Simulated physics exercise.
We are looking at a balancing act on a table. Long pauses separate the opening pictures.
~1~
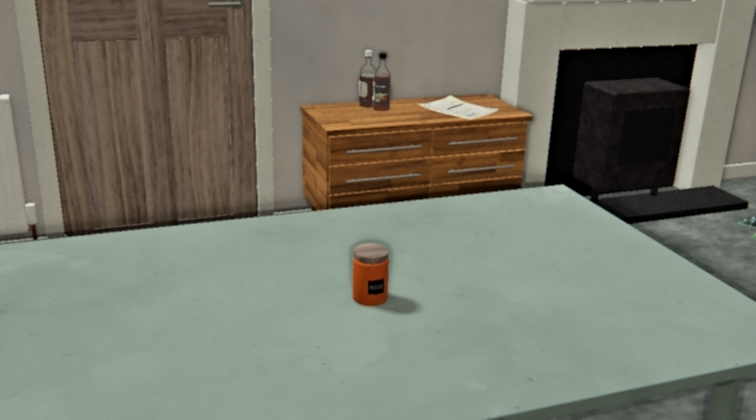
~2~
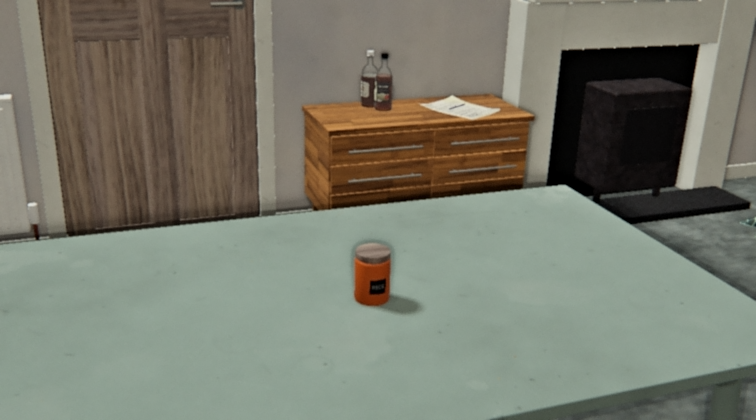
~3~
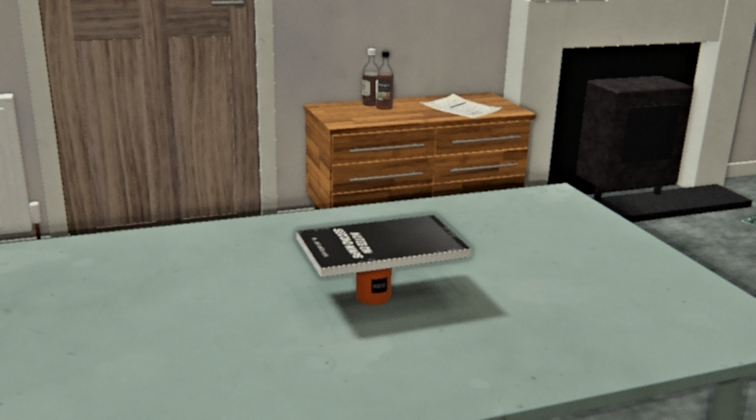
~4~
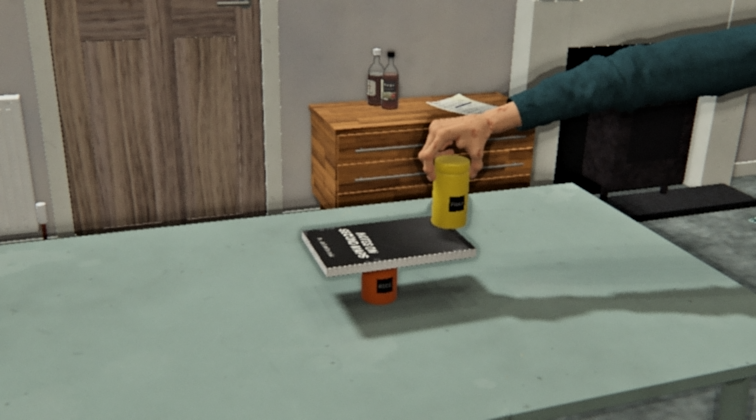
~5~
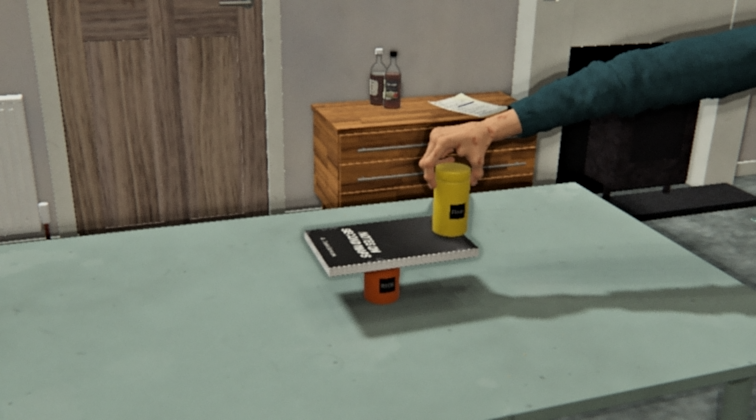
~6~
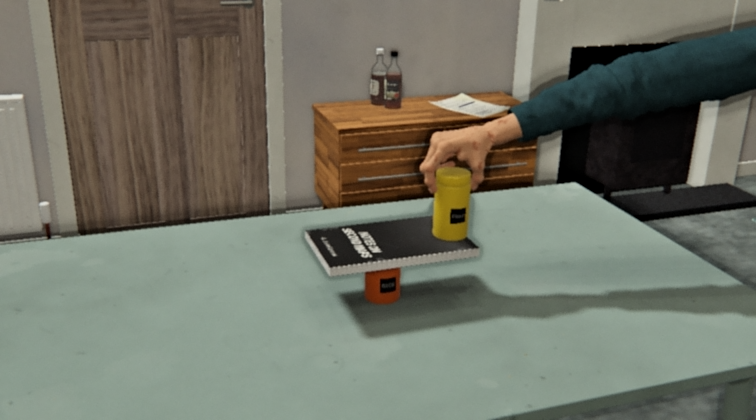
We see an orange jar on a pale green table, then a black book lying across its top. A hand in a dark teal sleeve lowers a yellow jar onto the book's right side and keeps hold of it.
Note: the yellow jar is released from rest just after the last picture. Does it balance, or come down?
It will not stand firm.
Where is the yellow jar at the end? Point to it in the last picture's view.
Close to pixel (536, 265).
Then, 0.40 s on from there, yellow jar now fallen; black book turned 51° from how it was put.
Then, 0.60 s on from there, black book now fallen; orange jar shifted a little.
In the end, fallen, black book and yellow jar; orange jar unmoved. At the end, from the last picture's camera, yellow jar near (536, 265). The stack loses its balance.
